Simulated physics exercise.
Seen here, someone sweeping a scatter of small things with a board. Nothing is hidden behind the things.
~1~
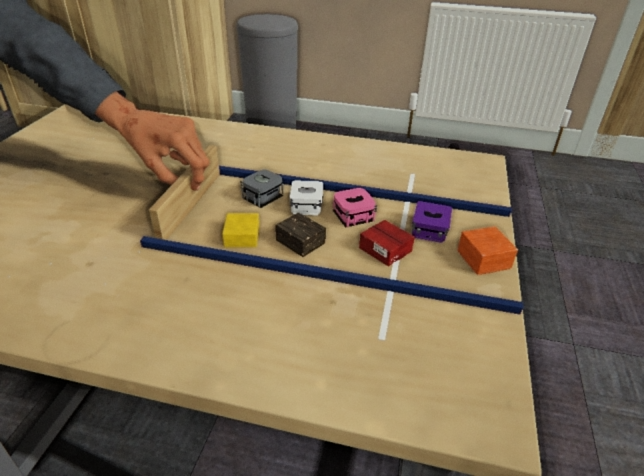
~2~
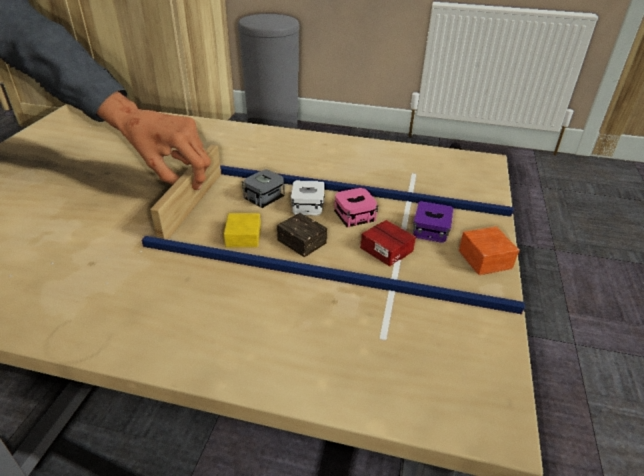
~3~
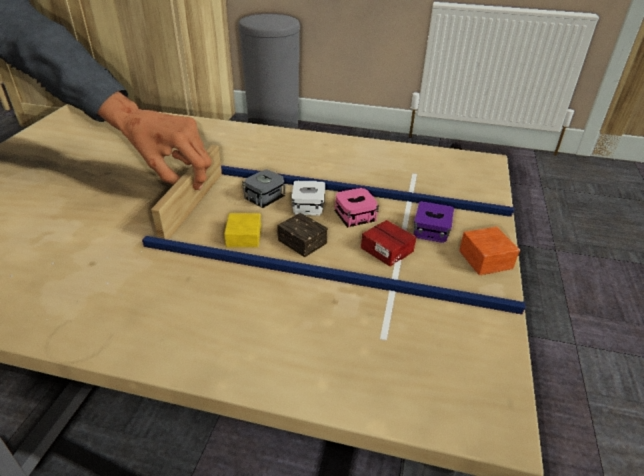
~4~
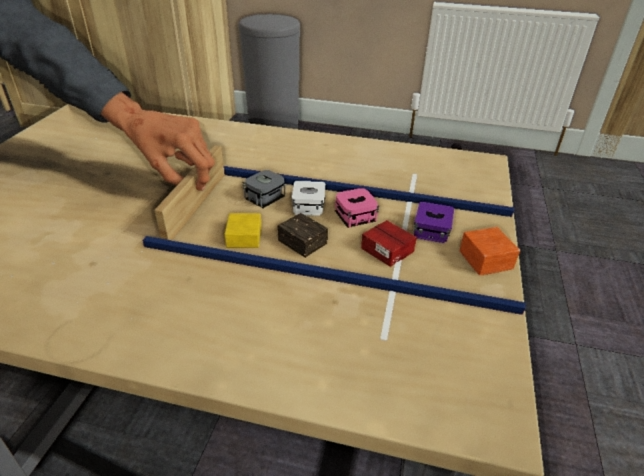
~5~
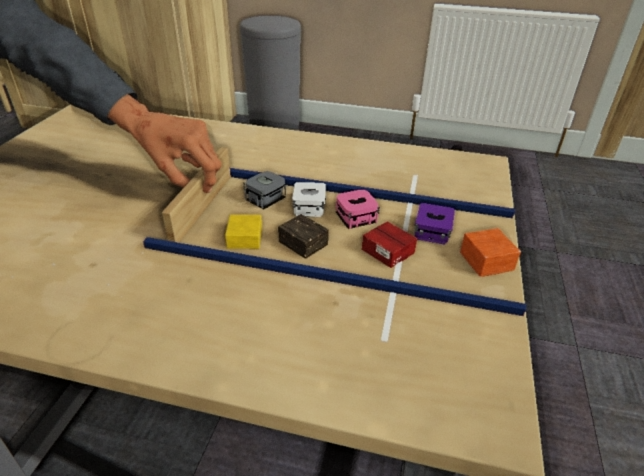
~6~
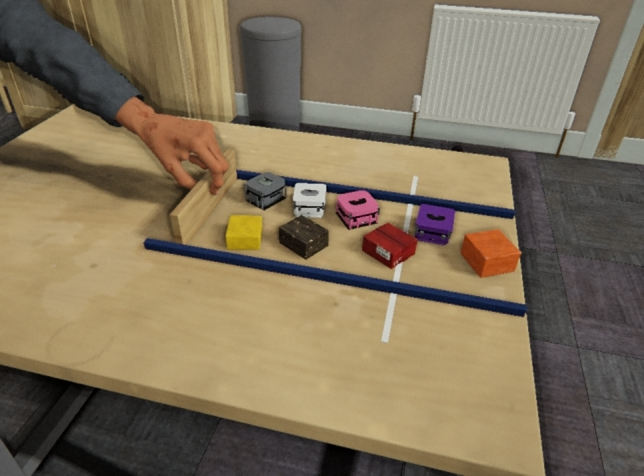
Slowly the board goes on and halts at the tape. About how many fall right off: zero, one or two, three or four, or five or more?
As it turns out, the number that fall off is one or two.
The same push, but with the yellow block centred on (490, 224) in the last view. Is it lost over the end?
From there it falls.
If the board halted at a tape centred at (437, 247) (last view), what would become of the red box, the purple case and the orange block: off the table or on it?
The red box goes over; the purple case drops off; the orange block falls.
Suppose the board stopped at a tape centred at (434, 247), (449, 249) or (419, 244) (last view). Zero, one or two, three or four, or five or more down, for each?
The falls would be either three or four; three or four; 1 or 2.
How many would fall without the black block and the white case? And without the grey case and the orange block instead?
First 0, then 0.
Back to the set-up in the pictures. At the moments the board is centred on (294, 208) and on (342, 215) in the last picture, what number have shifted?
At the one place 5, at the other 7.
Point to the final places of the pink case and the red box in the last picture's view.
The pink case stops around (487, 231); the red box around (496, 255).
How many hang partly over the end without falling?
Overhanging: 0.
A little later, none off yet; orange block at rest near (490, 253); purple case at rest near (434, 226); red box at rest near (389, 245).
Next, none off yet; orange block at rest near (490, 253); purple case shifted a little near (454, 229); red box shifted about its own width near (429, 249).
When it is over, the number that fall off is one or two; down, purple case and orange block.
